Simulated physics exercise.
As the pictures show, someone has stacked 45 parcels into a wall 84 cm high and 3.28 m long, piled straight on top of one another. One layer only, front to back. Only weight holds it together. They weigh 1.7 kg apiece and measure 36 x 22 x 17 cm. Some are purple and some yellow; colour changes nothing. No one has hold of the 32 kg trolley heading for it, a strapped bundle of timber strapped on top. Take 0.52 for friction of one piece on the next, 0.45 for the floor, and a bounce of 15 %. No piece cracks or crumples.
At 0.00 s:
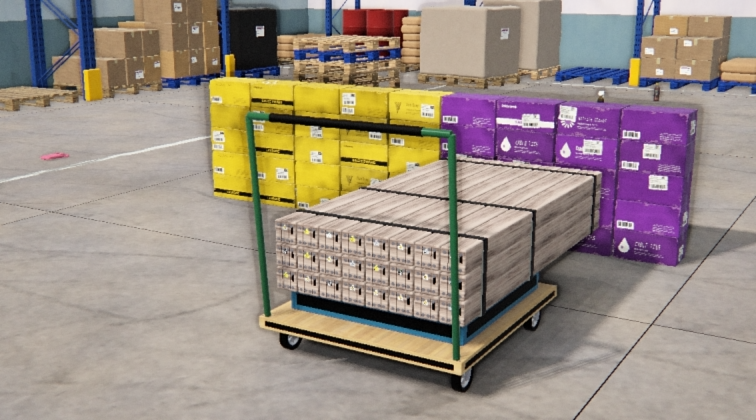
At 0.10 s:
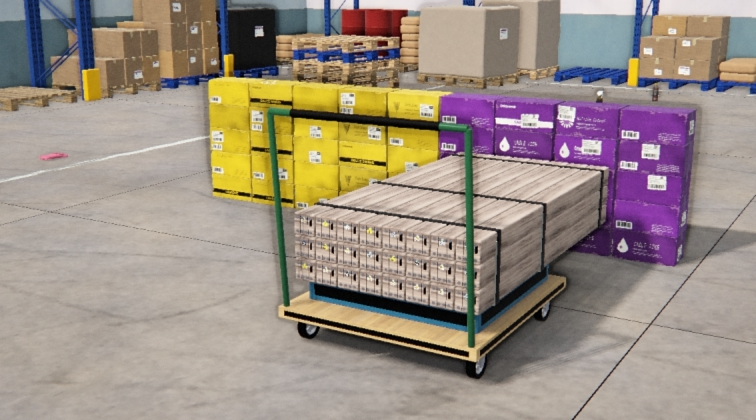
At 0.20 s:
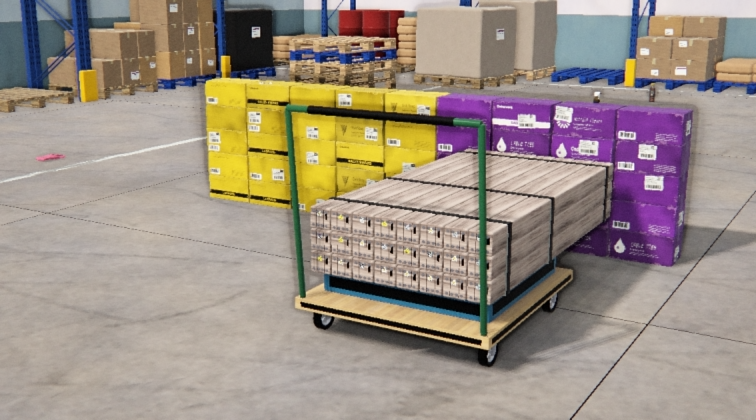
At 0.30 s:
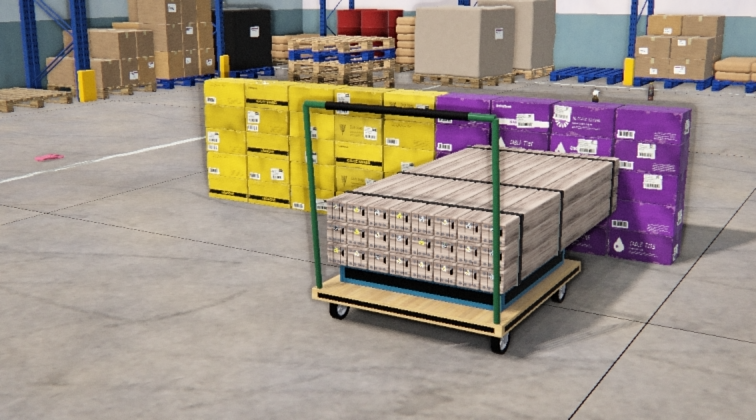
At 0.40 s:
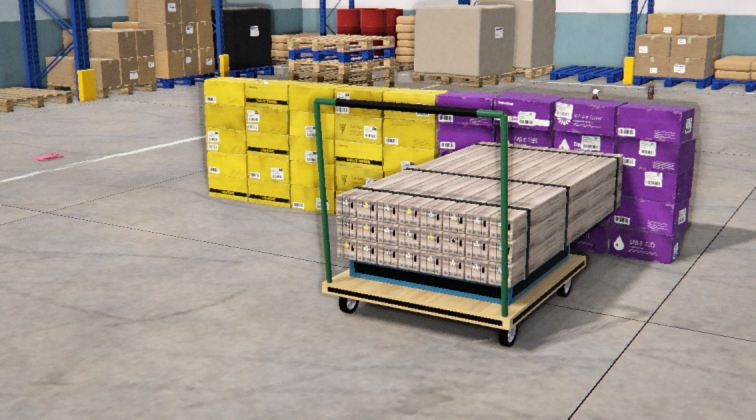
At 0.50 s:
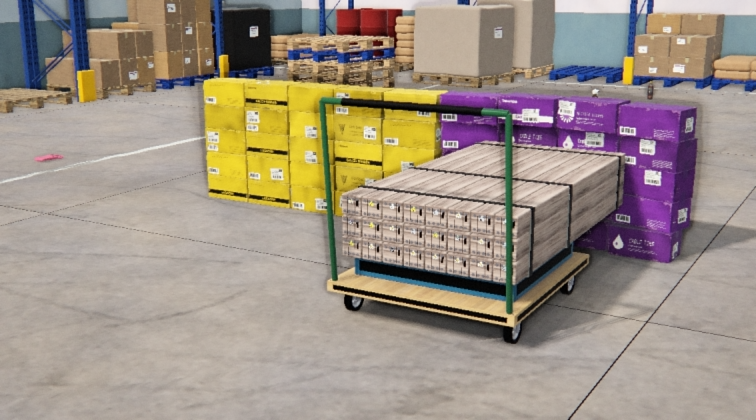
To begin with, a loaded flatbed trolley with a green handle rolls, with nobody pushing it, away from the viewer and rightward toward a wall of yellow and purple boxes. Its strapped load then meets the purple side and pushes in slightly, shifting some purple boxes a little, while the yellow ones barely change.
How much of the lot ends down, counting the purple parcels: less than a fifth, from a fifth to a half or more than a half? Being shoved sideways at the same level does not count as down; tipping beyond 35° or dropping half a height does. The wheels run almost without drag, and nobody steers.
The part is upwards of a half.
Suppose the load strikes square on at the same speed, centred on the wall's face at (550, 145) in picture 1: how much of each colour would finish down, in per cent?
In that case yellow 0, purple 80 per cent.
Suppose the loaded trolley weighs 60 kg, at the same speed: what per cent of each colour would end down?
Then yellow 0, purple 80 per cent.
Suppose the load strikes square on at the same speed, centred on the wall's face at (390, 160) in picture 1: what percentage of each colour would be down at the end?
In that case yellow 60, purple 20 per cent.
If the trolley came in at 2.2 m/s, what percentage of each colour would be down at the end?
In that case yellow 0, purple 80 per cent.
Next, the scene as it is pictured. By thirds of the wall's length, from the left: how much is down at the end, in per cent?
In per cent: Left 0, middle 30, right 50.
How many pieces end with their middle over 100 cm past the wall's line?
Roughly 4 of them.
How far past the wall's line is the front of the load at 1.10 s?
Roughly 15 cm.
After 0.64 s, load 13 cm past the wall's line, still rolling; none of the 20 purple parcels down (0 of 45 in all colours); top purple parcel 12° from how it stood.
After 0.88 s, load 14 cm past the wall's line, stopped; 8 of the 20 purple parcels down (8 of 45 in all colours); top purple parcel 40° from how it stood, 7 cm lower.
After 1.10 s, load 14 cm past the wall's line, stopped; 8 of the 20 purple parcels down (8 of 45 in all colours); top purple parcel 72° from how it stood, 51 cm lower.
After 1.38 s, load 13 cm past the wall's line, stopped; 12 of the 20 purple parcels down (12 of 45 in all colours); top purple parcel on its side.
In the end (2.7 s), load 10 cm past the wall's line, stopped; 12 of the 20 purple parcels down (12 of 45 in all colours); top purple parcel on its side; top yellow parcel unmoved. That is 60 per cent. From the last view, middles, top purple parcel near (659, 186), top yellow parcel near (319, 98).
